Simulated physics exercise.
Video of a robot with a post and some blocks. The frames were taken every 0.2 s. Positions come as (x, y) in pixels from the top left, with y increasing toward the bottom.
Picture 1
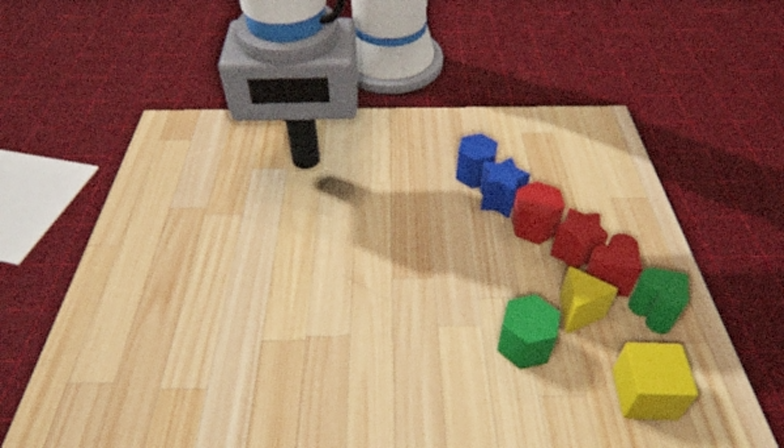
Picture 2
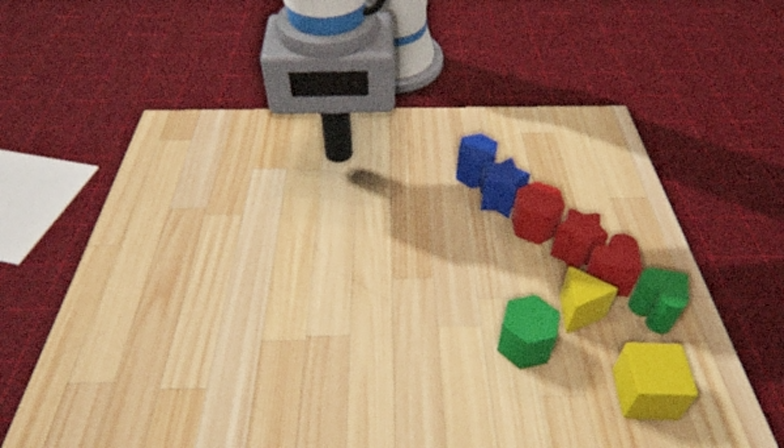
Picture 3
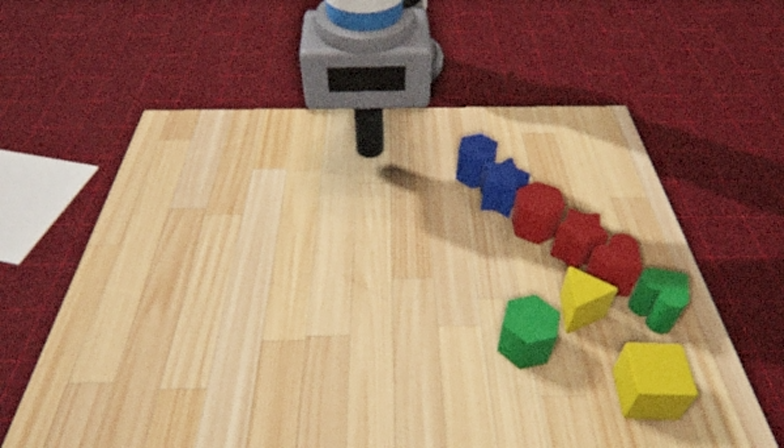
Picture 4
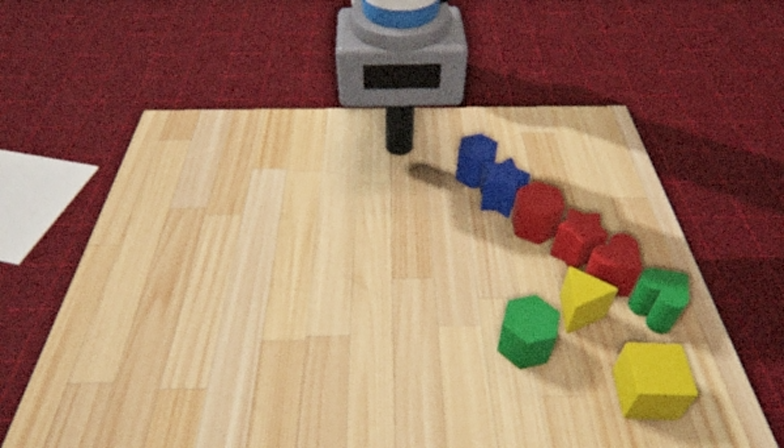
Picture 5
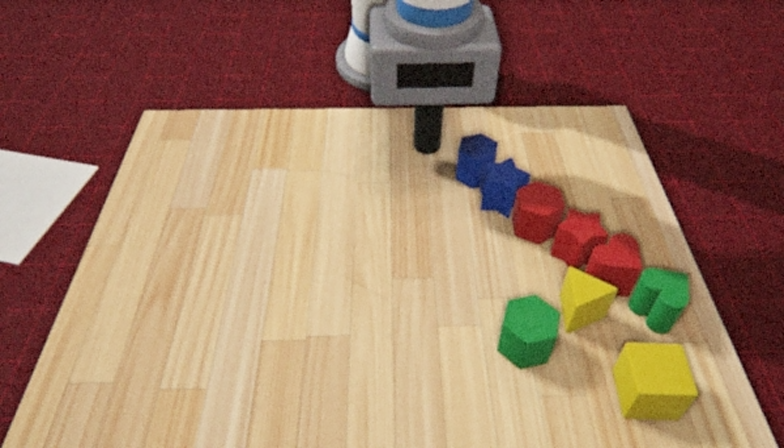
A pale wooden board lies on a dark red cloth, seen from above at an angle by a still camera. Small blue, red, yellow and green blocks sit across its right side, with white paper at far left and a grey robot tool holding a black post near the back edge. The robot moves the post steadily rightward toward the blue blocks, which stay still like the others.
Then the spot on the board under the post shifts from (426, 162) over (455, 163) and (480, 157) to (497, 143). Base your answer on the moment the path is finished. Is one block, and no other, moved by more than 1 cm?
The answer is yes.
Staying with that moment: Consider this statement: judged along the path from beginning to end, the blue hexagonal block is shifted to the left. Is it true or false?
False - the claim does not hold.
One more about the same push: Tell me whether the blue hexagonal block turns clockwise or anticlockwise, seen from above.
From overhead, the rotation is clockwise.
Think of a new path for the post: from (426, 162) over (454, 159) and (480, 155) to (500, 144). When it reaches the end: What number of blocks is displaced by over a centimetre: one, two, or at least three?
That makes 1 block.
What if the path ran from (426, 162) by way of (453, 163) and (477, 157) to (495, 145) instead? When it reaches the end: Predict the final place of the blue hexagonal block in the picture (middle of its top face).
It is going to be at (498, 147).
The first path, step by step. Halfway along, post (472, 145); blue hexagonal block (496, 150), turned 35° clockwise; blue star (507, 175).
At the end, post (499, 127); blue hexagonal block (498, 149), turned 45° clockwise; blue star (507, 175).
